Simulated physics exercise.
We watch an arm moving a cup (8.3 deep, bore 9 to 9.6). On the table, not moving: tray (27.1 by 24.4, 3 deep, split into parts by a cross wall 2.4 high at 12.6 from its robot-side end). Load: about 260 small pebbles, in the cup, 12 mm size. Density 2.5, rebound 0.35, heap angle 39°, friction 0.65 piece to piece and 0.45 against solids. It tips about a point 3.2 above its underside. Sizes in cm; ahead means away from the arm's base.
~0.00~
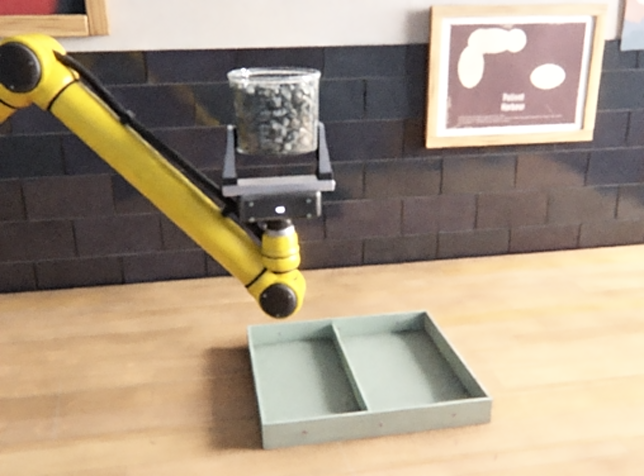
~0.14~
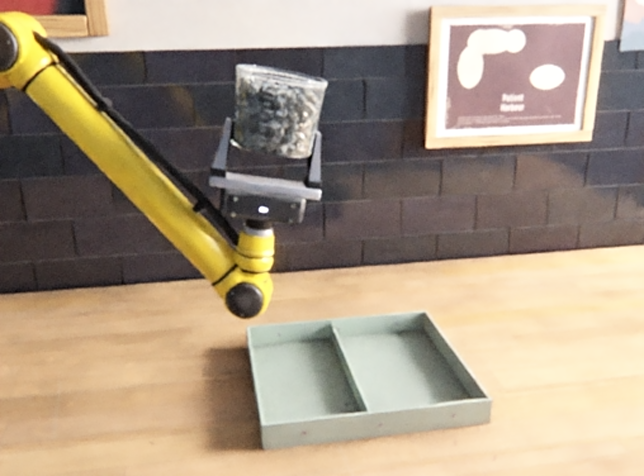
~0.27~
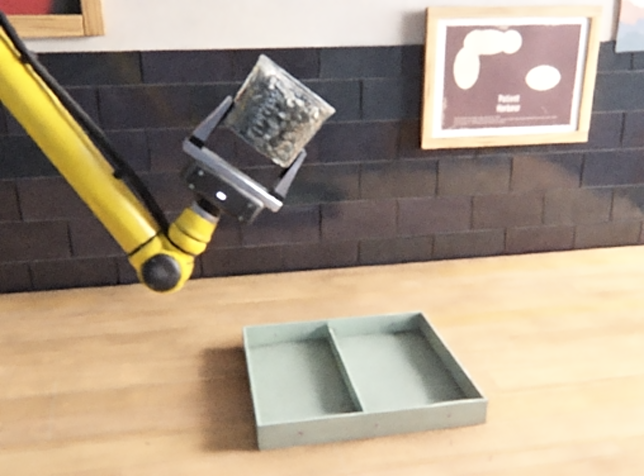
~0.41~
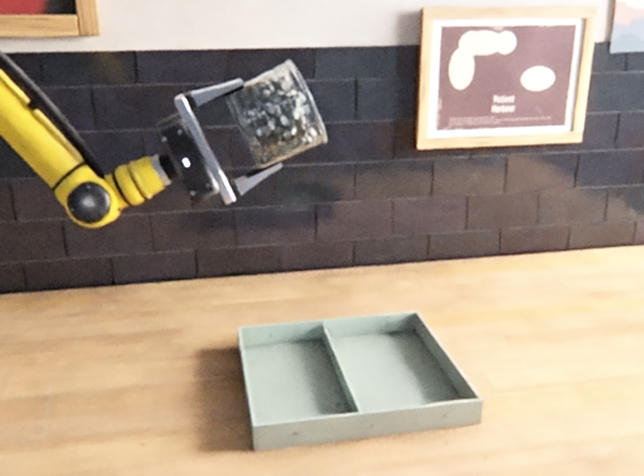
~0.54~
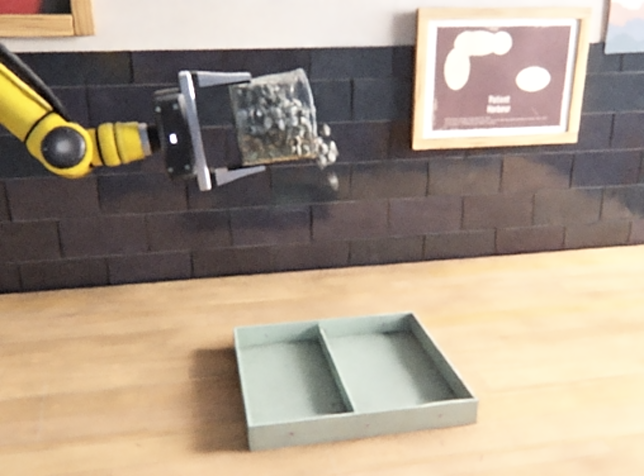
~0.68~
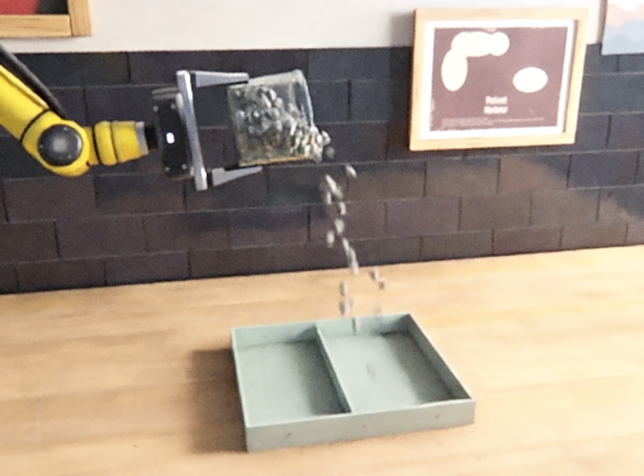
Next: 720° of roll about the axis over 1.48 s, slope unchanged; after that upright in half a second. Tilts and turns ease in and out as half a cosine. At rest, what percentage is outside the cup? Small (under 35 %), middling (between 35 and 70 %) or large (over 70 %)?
Outside the cup the share is middling, between 35 and 70 %.
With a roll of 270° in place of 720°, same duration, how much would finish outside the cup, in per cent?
In that case some 45 per cent.
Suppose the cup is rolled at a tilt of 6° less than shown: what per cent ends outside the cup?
Some 40 per cent.
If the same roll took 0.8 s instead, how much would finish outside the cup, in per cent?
It would be near 35 per cent.
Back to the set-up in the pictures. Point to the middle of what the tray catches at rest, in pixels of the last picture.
At about (368, 369).
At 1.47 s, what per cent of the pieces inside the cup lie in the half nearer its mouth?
Roughly 40 per cent.
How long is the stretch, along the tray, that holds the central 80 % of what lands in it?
About 12 cm.
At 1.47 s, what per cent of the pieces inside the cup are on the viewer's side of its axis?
About 30 per cent.
After 1.47 s, tipped 84°, highest piece 40 above the table; 177 in the cup, 69 in the far-side part, 4 in the robot-side part, 15 in flight or on a rim.
After 2.26 s, tipped 75°, highest piece 39 above the table; 131 in the far-side part, 116 in the cup, 9 in the robot-side part, 4 on the table or floor, 5 in flight or on a rim.
After 2.86 s, upright, highest piece 39 above the table; 137 in the far-side part, 115 in the cup, 9 in the robot-side part, 4 on the table or floor.
After 3.56 s, upright, highest piece 39 above the table; 137 in the far-side part, 115 in the cup, 9 in the robot-side part, 4 on the table or floor.
In the end, 137 in the far-side part, 115 in the cup, 9 in the robot-side part, 4 on the table or floor. That is 57 % outside the cup.
